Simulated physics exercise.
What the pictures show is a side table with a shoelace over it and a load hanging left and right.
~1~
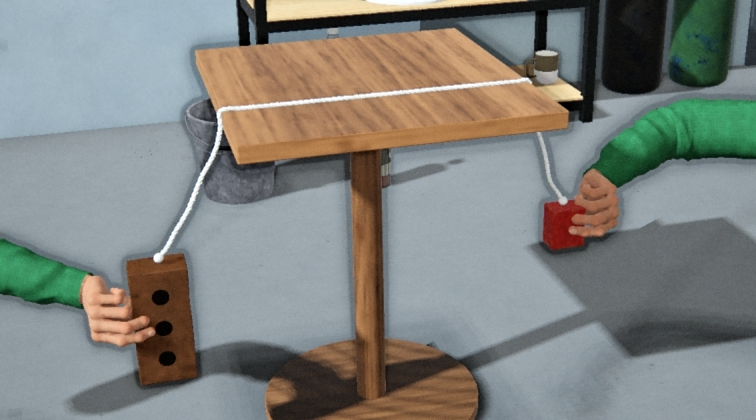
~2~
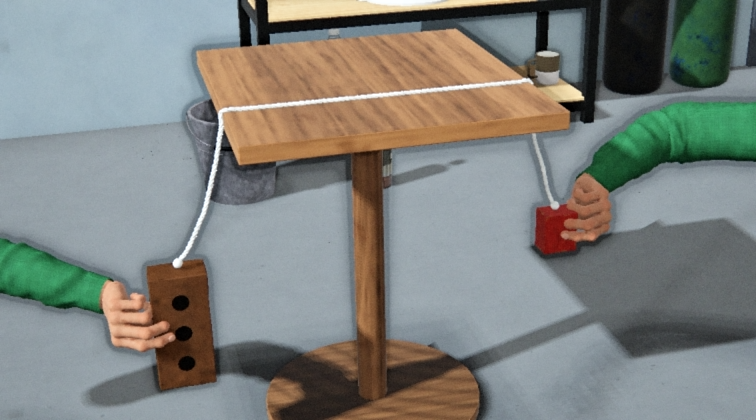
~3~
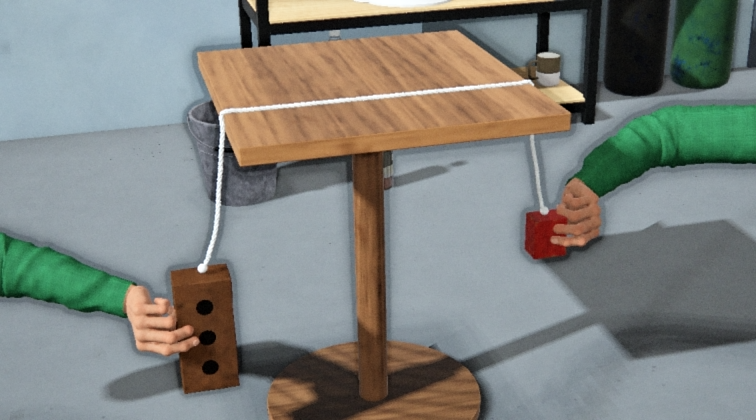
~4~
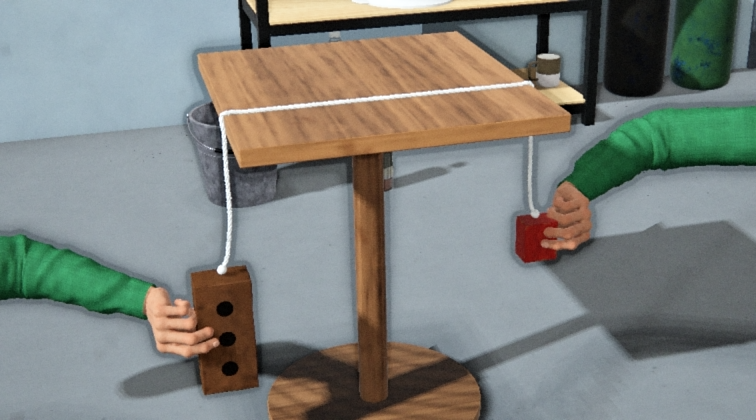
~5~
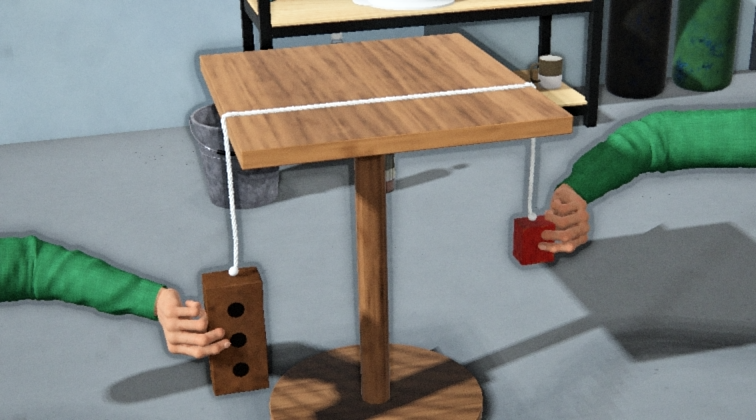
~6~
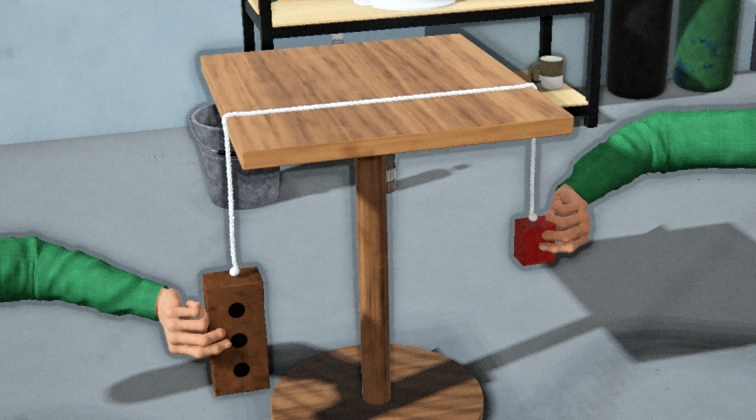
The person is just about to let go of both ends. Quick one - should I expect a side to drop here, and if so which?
The left one drops.
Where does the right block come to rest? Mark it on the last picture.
I'd say it finishes somewhere around (536, 153).
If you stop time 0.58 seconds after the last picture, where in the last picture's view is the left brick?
My guess is it's somewhere around (237, 414) at that moment.
Then, 0.58 s later than the last view, left brick down on the floor near (237, 414); right block higher near (539, 142).
Then, 1.16 s later than the last view, left brick down on the floor; right block higher near (540, 151).
Finally, left brick down on the floor; right block higher near (536, 153). The shoelace goes down on the left.
